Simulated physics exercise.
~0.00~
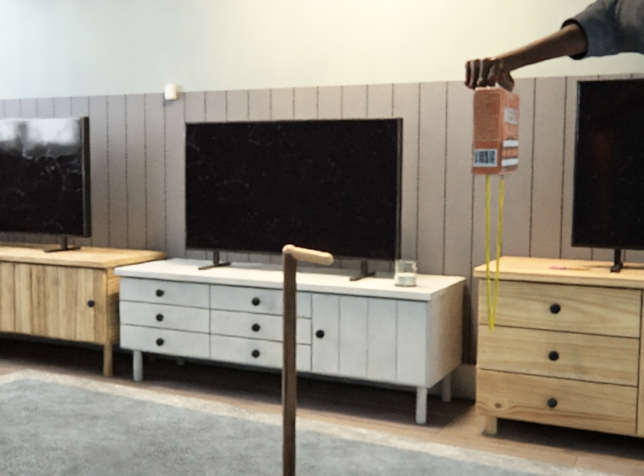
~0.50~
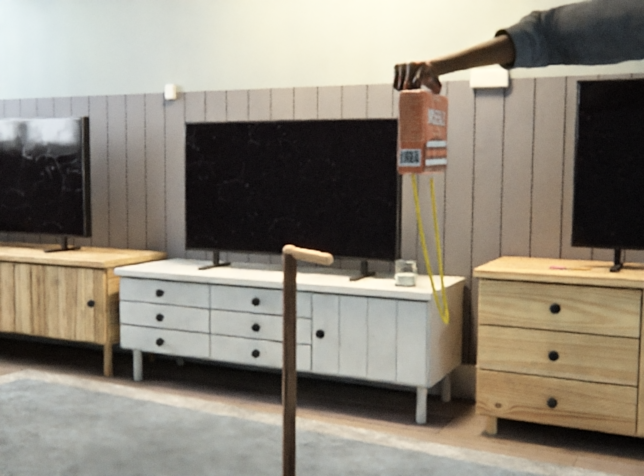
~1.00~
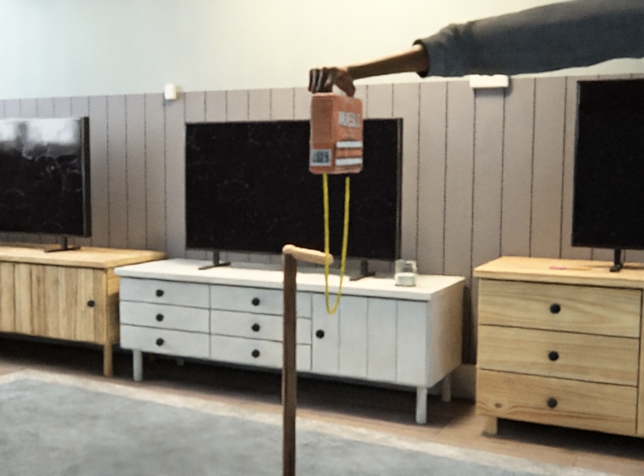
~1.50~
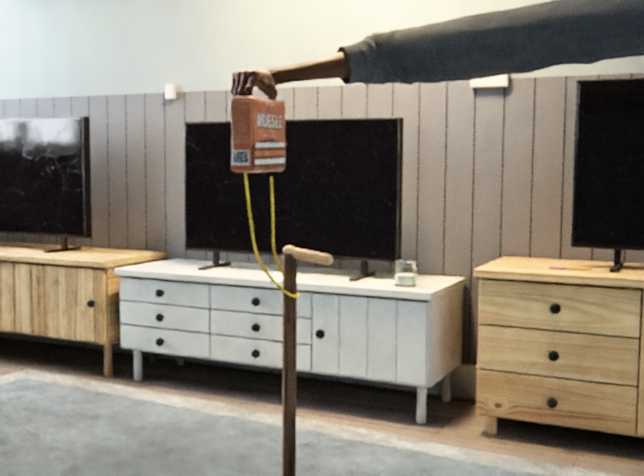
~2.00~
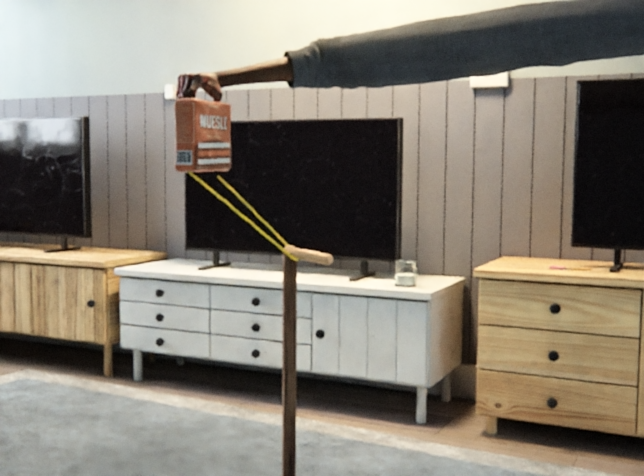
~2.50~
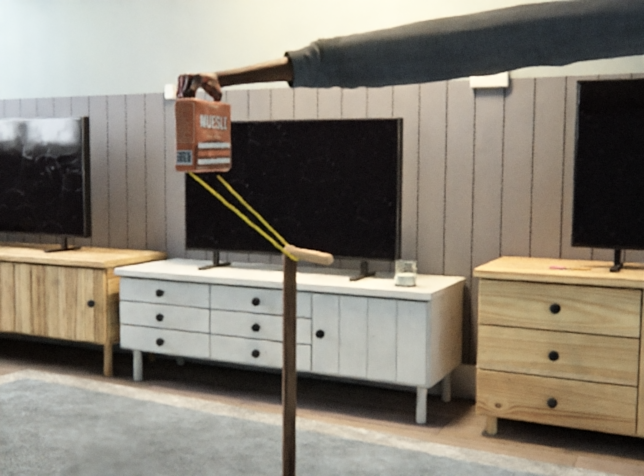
A dark-sleeved arm reaches in from the upper right of a room seen from the front by a still camera, its hand holding an orange pouch with a yellow loop hanging below. A brown post with a pale sideways hook stands in front of a white cabinet and a black television, with wooden cabinets on either side. The hand carries the upright pouch left, and the loop dangles as it nears the post. The pouch passes over the post, and the trailing loop catches at the hook. Finally the loop stretches tight and slanted from the post, and the hand stops with the pouch held to the left.
